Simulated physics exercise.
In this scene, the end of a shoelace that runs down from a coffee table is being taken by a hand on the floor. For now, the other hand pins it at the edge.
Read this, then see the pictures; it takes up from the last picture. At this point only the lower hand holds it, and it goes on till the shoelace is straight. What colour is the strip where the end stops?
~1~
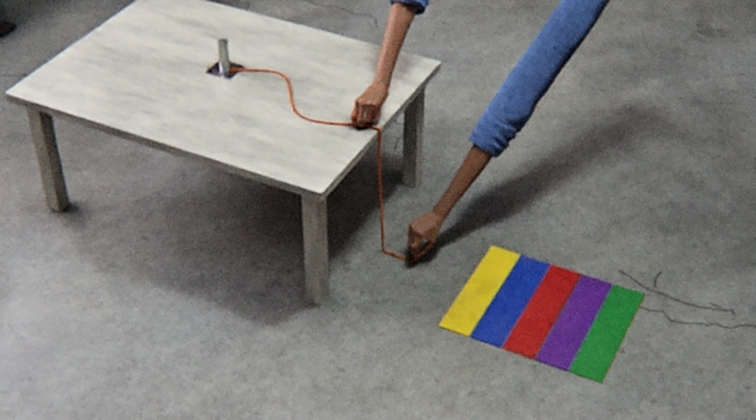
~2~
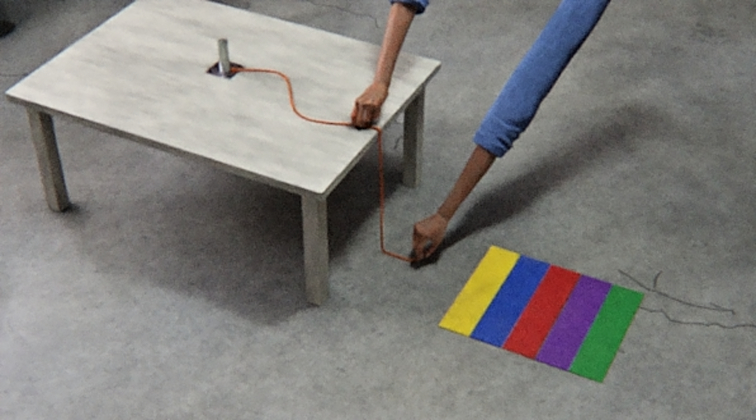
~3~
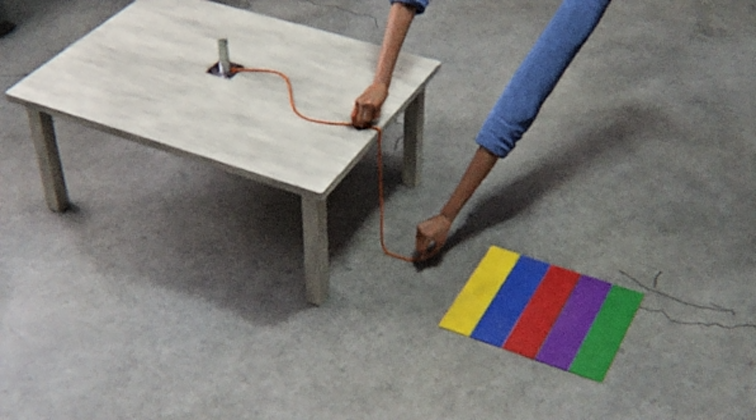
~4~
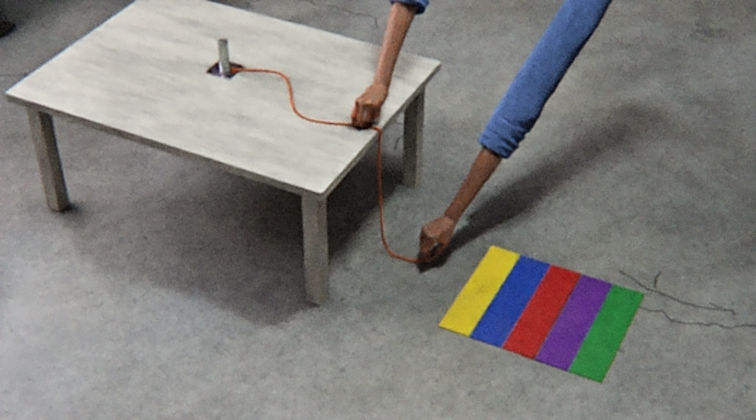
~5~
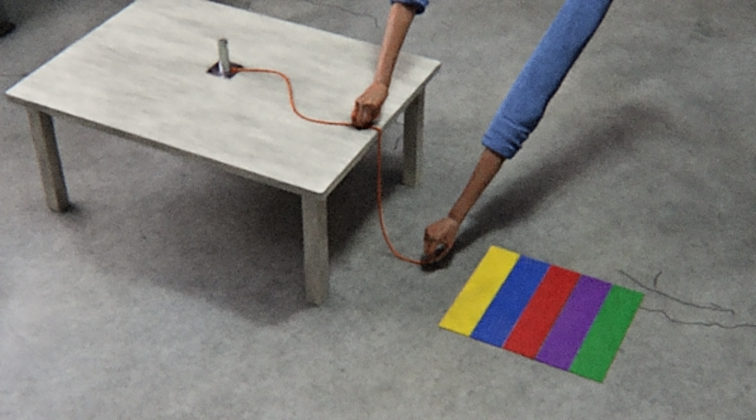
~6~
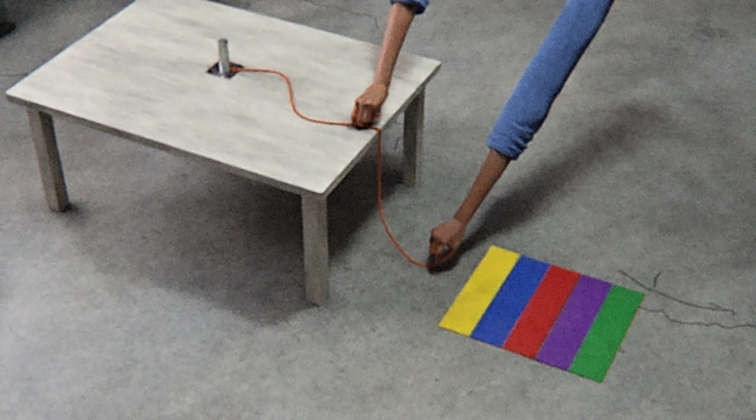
It is red.
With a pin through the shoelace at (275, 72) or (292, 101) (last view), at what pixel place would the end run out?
Per try (px, approx.): (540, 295), (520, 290).
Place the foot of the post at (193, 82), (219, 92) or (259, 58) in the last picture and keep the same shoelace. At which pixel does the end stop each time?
Places per try: (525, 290); (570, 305); (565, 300).
Soon after, end near (487, 276); over yellow.
Then, end near (525, 289); over blue.
At full stretch, end near (547, 296); over red. The red one.
